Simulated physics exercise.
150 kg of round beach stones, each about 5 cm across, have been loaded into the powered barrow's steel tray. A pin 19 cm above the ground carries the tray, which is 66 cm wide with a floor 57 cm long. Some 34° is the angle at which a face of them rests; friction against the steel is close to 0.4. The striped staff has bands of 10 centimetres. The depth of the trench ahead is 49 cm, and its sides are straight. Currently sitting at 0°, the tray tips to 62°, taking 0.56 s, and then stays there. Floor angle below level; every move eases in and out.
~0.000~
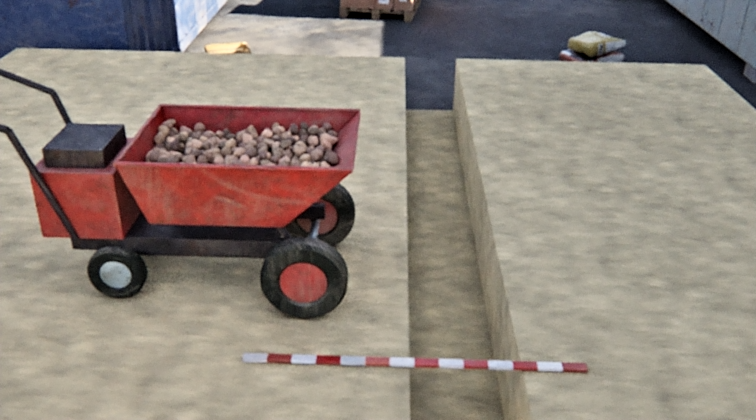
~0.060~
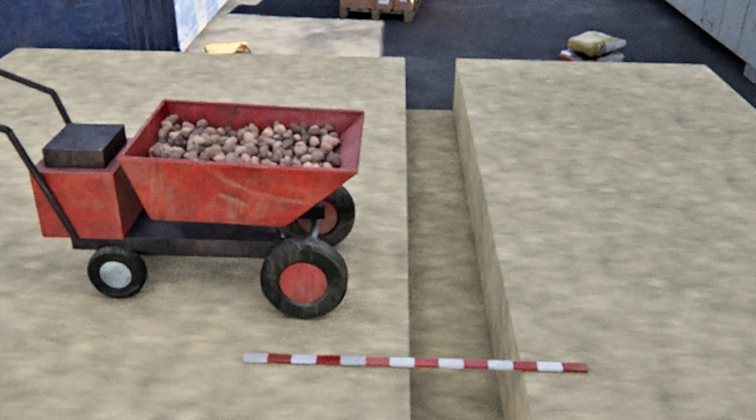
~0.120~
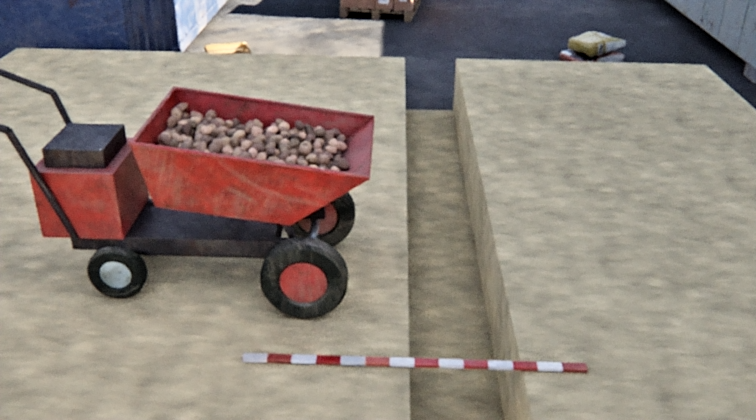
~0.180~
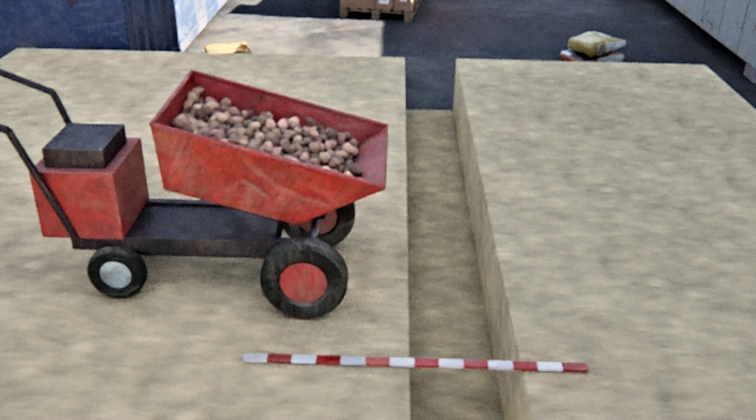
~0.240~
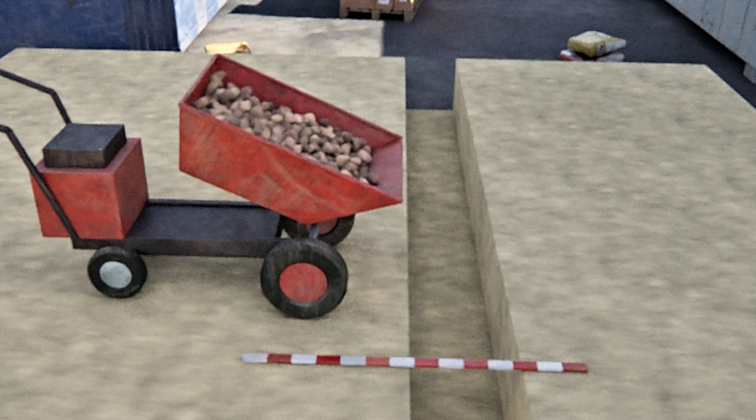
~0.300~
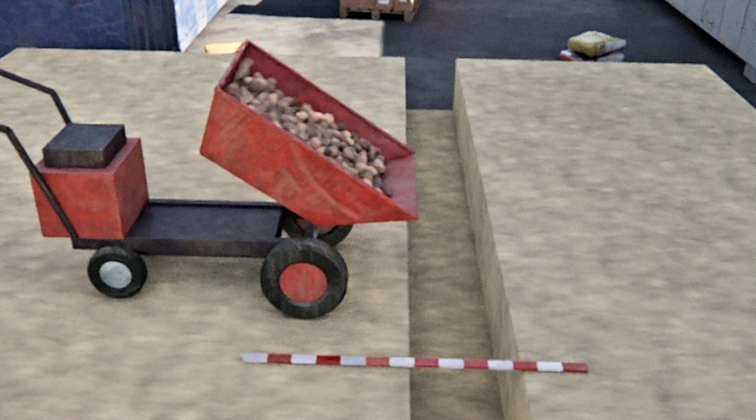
A red tray full of small brown stones on a wheeled barrow tilted steadily, its left end rising high and its right lip dipping beside a trench, while the wheels stayed still.
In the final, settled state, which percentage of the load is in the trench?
57 per cent is in the trench.
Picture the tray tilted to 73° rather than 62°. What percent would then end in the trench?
Close to 65 per cent then.
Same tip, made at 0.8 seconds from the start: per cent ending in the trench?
With that change, it comes to around 75 per cent.
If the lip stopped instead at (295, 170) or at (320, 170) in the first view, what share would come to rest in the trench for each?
Around 95 and then 85 percent.
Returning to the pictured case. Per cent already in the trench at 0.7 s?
At that moment: Approx. 15 %.
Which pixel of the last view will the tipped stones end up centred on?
Roughly (492, 346), I'd say.
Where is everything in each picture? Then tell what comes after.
In the first frame, the tray is at 0°, its lip at (352, 170); the top of the load is at (277, 139).
The second frame shows lip at (357, 172), floor tilted 2°, highest stones at (211, 131); the stones move at 0.5 m/s on average.
In the third frame, the tray is at 7°, its lip at (369, 178); the top of the load is at (183, 119); the stones move at 1.0 m/s on average.
The fourth frame shows lip at (385, 188), floor tilted 15°, highest stones at (199, 103); the stones move at 1.3 m/s on average.
In the fifth frame, the tray is at 24°, its lip at (402, 202); the top of the load is at (221, 88); the stones move at 1.5 m/s on average.
The sixth frame shows lip at (417, 219), floor tilted 34°, highest stones at (244, 75); the stones move at 1.6 m/s on average.
After 0.4 s the floor is at 52°; 100 % in the tray; the foremost stones are at (409, 215).
After 0.7 s the floor is at 62°; 86 % in the tray, 14 % in the trench; the foremost stones are at (493, 275).
After 1.0 s the floor is at 62°; 20 % in the tray, 39 % in the trench, 42 % past the trench; the foremost stones are at (663, 275).
After 3.0 s the floor is at 62°; 0 % in the tray, 57 % in the trench, 43 % past the trench; the foremost stones are past the picture's edge.
